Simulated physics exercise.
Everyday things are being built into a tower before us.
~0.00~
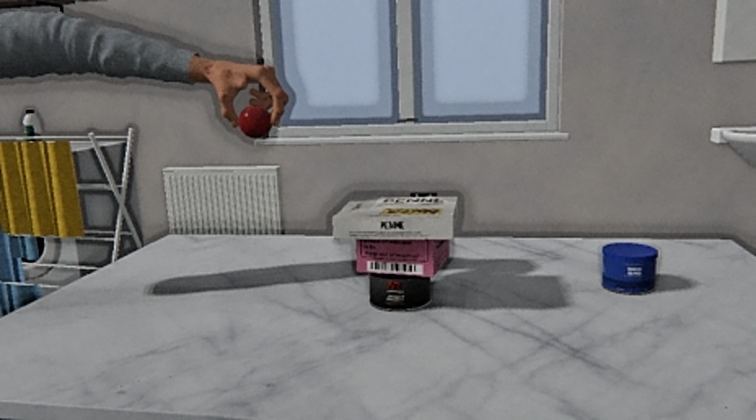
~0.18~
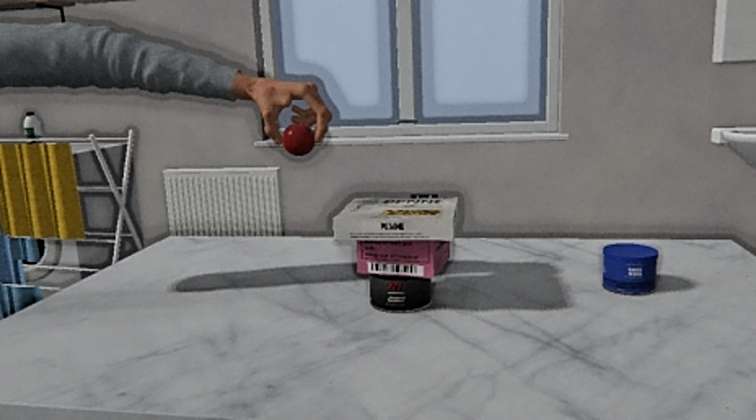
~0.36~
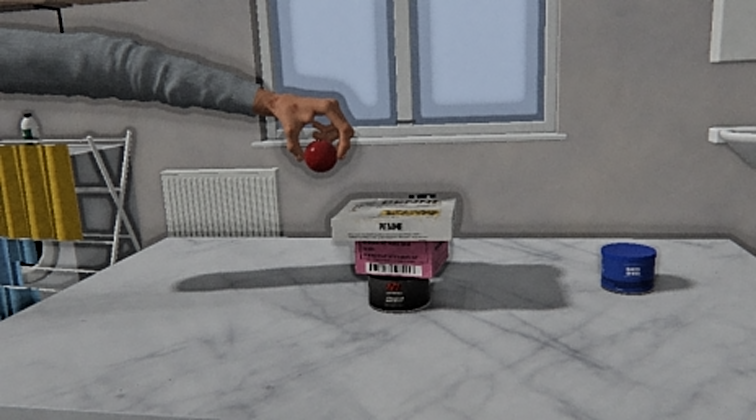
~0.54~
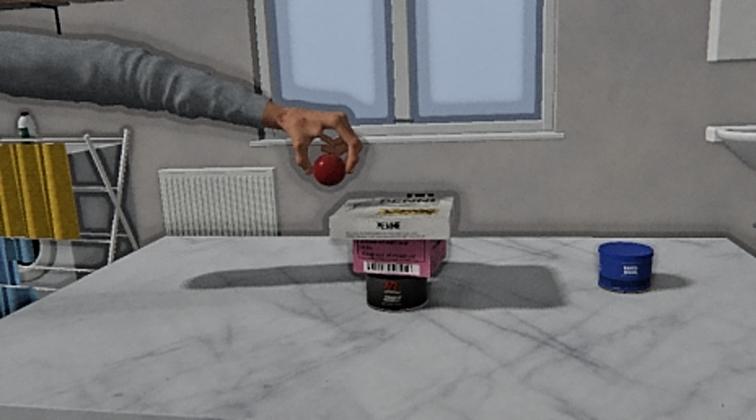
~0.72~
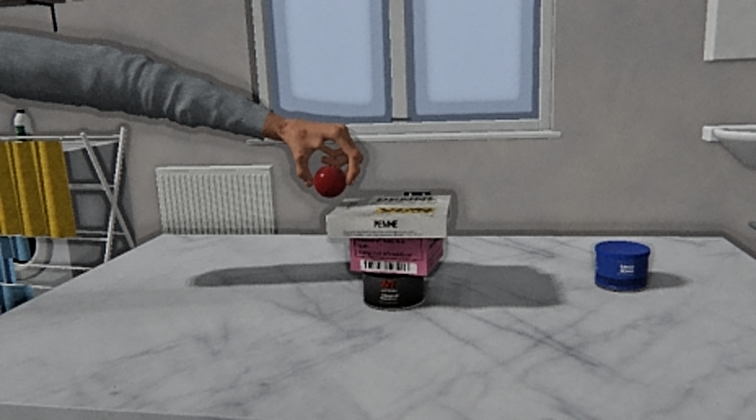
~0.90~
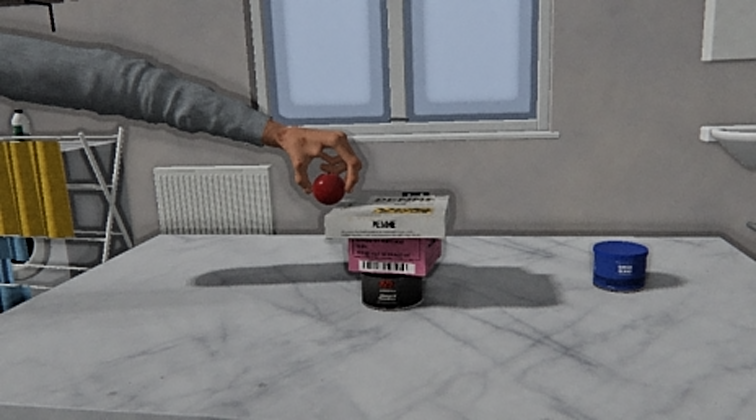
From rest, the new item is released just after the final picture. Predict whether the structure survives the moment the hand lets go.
The structure falls down.
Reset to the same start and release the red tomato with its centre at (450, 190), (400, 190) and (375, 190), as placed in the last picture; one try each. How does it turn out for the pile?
Result per try: First toppled, second still standing, third still standing.
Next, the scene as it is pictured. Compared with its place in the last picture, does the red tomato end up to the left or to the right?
Leftward.
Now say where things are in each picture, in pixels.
In the first frame, still above its spot; red tomato (256, 122); white packet (399, 217).
In the second frame, still above its spot; red tomato (299, 140); blue tub (630, 269).
In the third frame, still above its spot; red tomato (321, 156); white packet (398, 218).
In the fourth frame, still above its spot; red tomato (330, 170); blue tub (625, 267).
In the fifth frame, still above its spot; red tomato (330, 181); white packet (393, 215).
In the sixth frame, set down, still held; red tomato (329, 189); blue tub (620, 266).
By 1.20 s, red tomato now fallen.
By 1.30 s, things are still on the move.
By 2.60 s, nothing new.
When it is over (4.0 s), fallen, red tomato; the other 4 as before. End places, in pixels of the last picture, red tomato near (303, 285). The pile loses its balance.
